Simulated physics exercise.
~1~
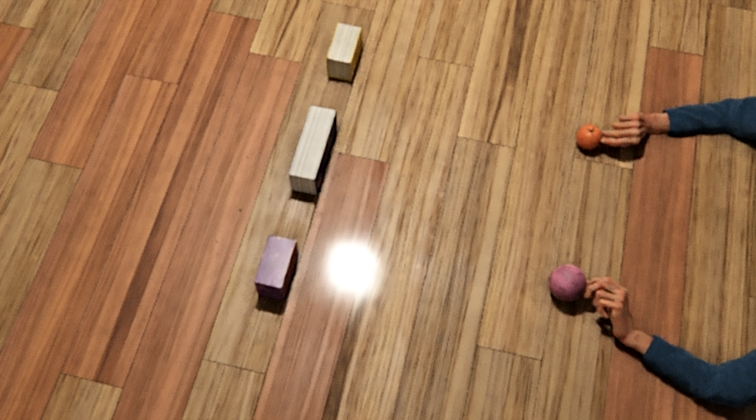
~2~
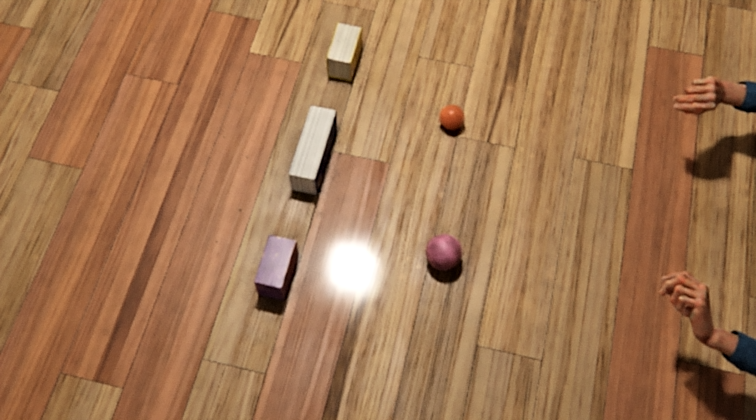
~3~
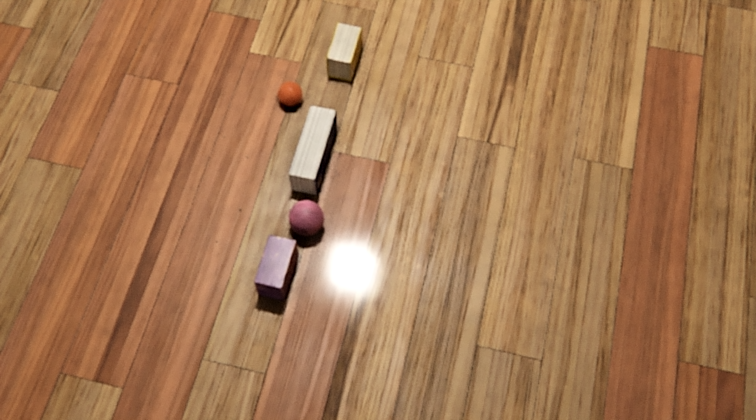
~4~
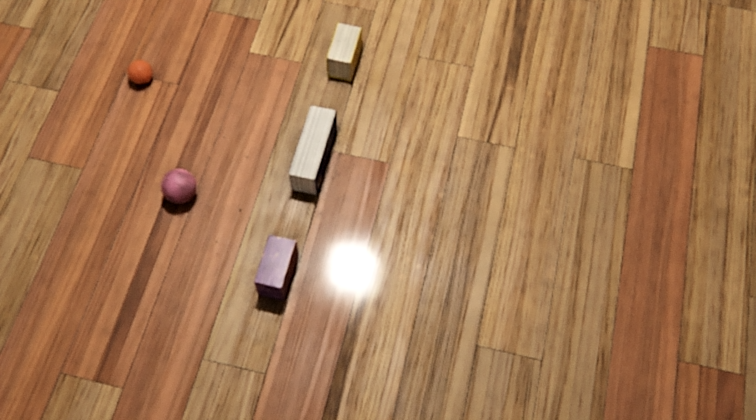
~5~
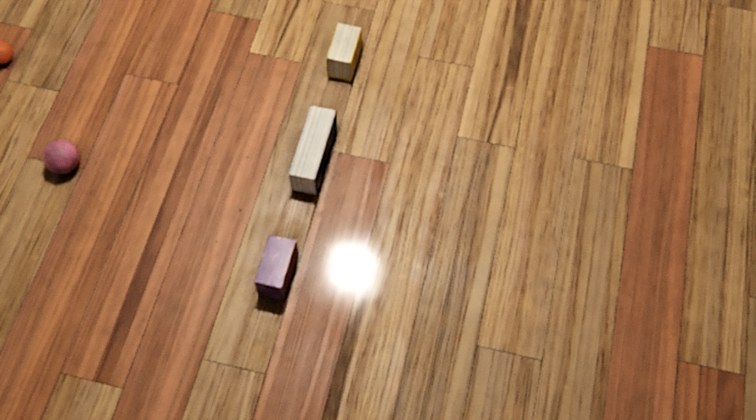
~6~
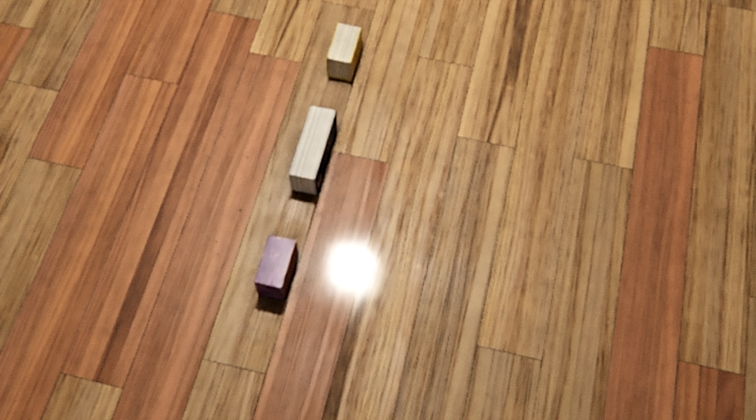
The clip opens on a wooden floor where three blocks stand in a spaced row, a yellowish one at the top, a long pale one in the middle and a purple one below. At the right, two hands reach in beside a small orange ball-like object and a larger pink ball. The hands let go and draw back as both roll left toward the row. The orange one passes between the upper two blocks, while the pink ball slips between the lower two. Both continue left and leave view, and the blocks remain unmoved.
